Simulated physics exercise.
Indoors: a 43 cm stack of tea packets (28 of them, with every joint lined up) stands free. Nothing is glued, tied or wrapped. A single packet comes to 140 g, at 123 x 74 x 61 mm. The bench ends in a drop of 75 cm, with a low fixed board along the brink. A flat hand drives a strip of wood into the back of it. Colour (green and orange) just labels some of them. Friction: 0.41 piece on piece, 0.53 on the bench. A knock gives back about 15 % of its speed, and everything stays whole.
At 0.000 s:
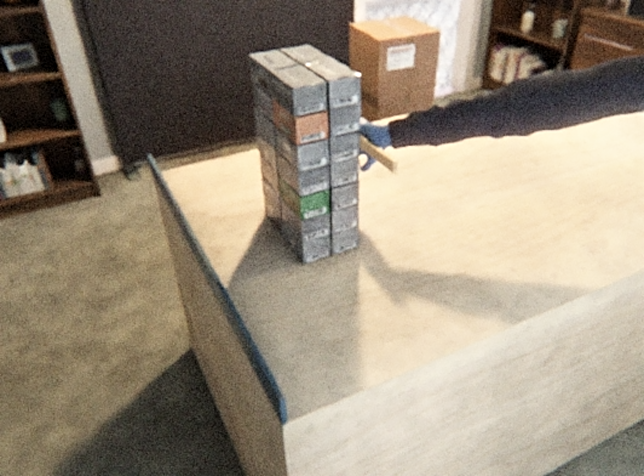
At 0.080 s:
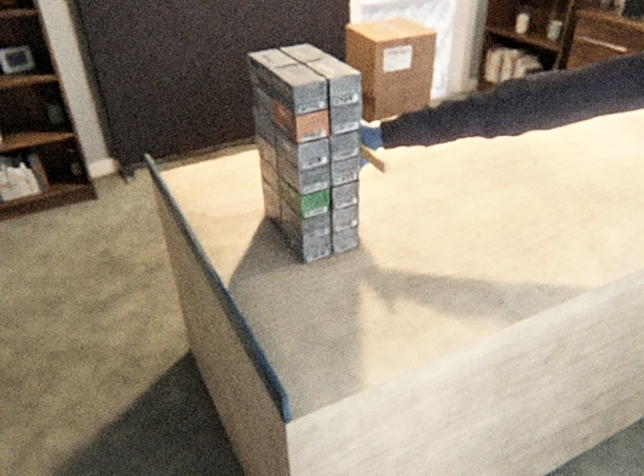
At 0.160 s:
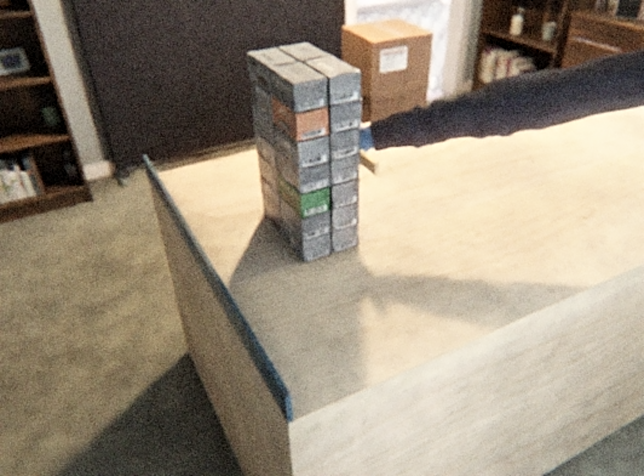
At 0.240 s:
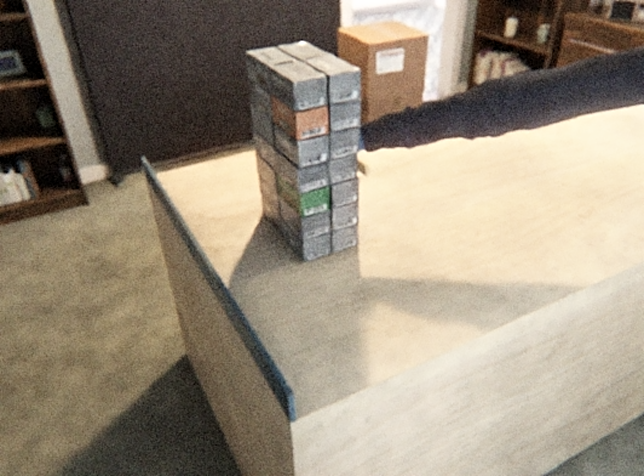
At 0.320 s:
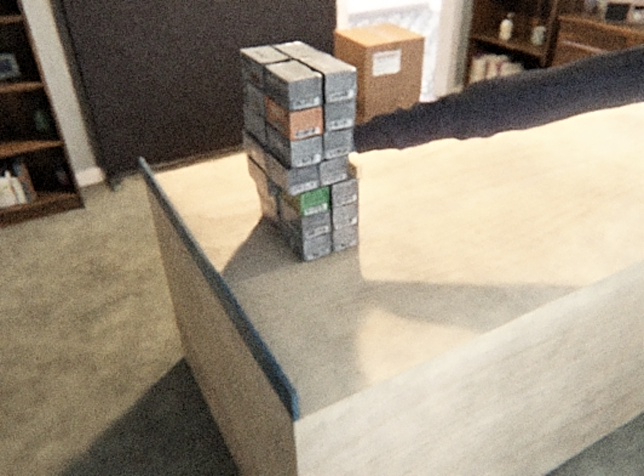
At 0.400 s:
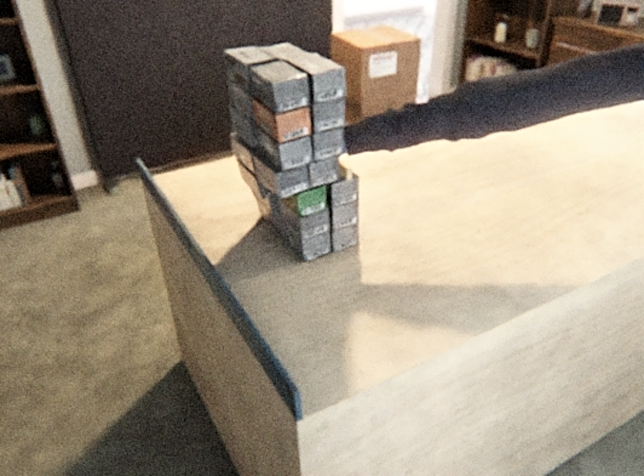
A hand pushes a wooden strip into a stack of small boxes, shifting its upper part left.
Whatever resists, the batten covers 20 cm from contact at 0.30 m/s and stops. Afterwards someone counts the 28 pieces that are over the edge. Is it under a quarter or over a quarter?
The part is more than a quarter.
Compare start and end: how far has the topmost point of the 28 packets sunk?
About 24 cm.
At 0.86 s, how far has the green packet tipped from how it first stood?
Roughly 50°.
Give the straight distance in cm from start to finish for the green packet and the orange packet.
Moved: Green 20, orange 120.
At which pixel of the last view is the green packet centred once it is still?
Around (220, 231).
After 0.58 s, none of the 28 packets over the edge, 25 disturbed; orange packet leaning 31°, 20 mm lower; green packet leaning 18°.
After 0.86 s, 5 of the 28 packets over the edge; orange packet on its side; green packet leaning 45°, 22 mm lower.
After 1.30 s, 14 of the 28 packets over the edge; orange packet upside down; green packet on its side.
By the end (1.7 s), 14 of the 28 packets over the edge; orange packet upside down; green packet on its side. That is 50 per cent. As the last picture would show them, middles, green packet near (221, 231).
